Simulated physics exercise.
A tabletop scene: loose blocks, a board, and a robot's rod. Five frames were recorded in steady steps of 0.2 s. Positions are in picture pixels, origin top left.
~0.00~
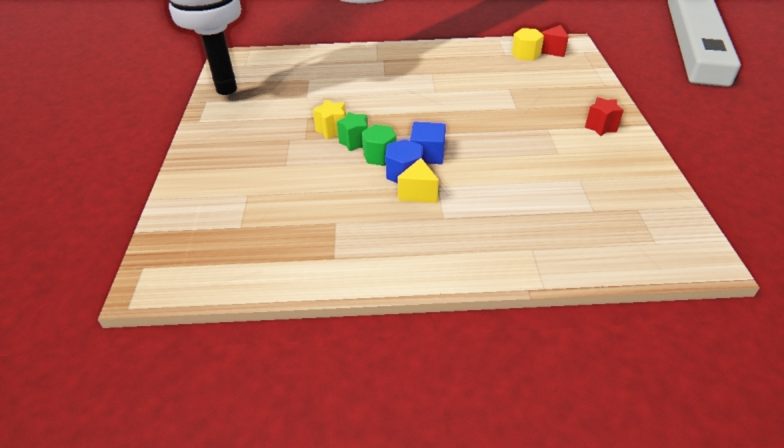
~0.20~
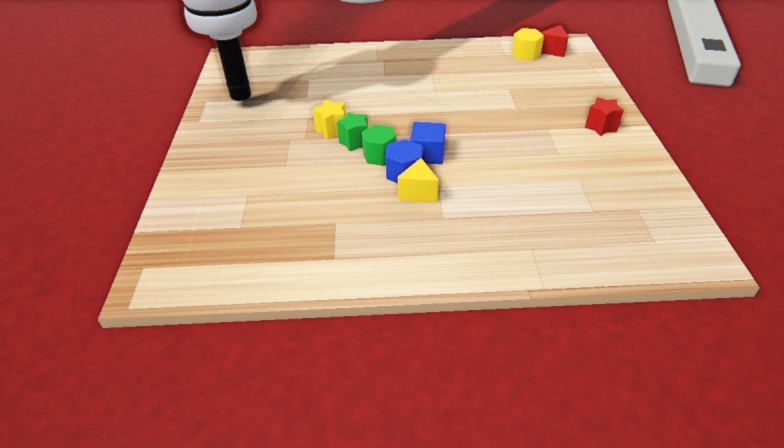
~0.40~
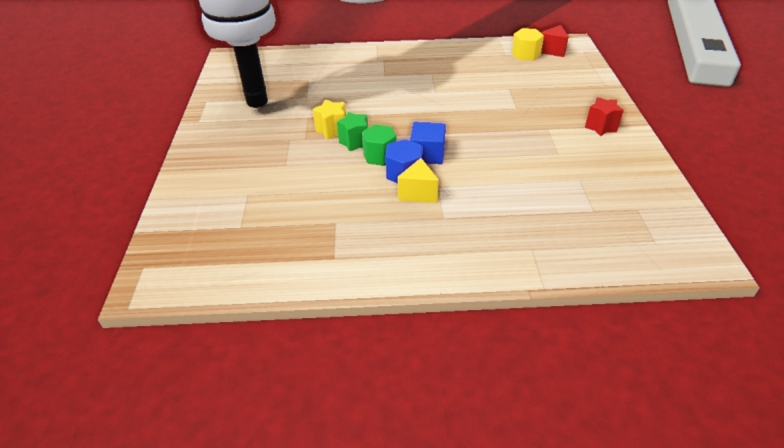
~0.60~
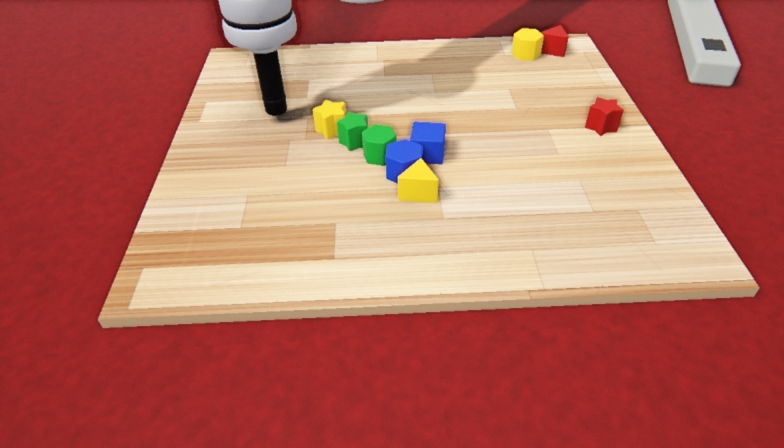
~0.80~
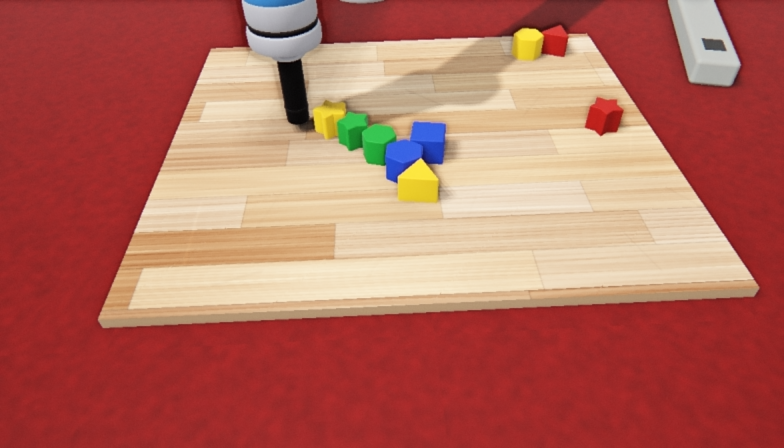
Robot's black rod moving right and slightly toward the viewer across a wooden board, nearing a yellow star block beside unmoving blocks.
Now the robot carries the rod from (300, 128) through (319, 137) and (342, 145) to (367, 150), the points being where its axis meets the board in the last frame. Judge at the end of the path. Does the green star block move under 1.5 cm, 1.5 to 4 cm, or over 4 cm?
Ends 1.5 to 4 cm away.
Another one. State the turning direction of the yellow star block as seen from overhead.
I'd predict that, seen from above, the yellow star block rotates counter-clockwise.
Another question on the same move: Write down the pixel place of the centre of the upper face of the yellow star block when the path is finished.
Roughly at (351, 109).
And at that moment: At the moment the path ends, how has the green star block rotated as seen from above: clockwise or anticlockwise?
Spin direction: Clockwise.
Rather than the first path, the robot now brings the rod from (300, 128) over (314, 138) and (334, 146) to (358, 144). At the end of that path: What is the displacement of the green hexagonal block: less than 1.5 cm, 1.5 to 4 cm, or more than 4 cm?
Short: Under 1.5 cm.
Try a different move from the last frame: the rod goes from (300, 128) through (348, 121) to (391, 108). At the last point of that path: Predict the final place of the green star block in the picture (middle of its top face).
Final place: (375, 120).
The first path, step by step. Halfway along, rod (330, 133); yellow star block (346, 109), turned 80° anticlockwise; green star block (370, 119), turned 65° clockwise; green hexagonal block (382, 134).
At the end, rod (366, 141); yellow star block (351, 109), turned 110° anticlockwise; green star block (382, 117), turned 60° clockwise; green hexagonal block (389, 137), turned 10° clockwise; blue hexagonal block (410, 153).
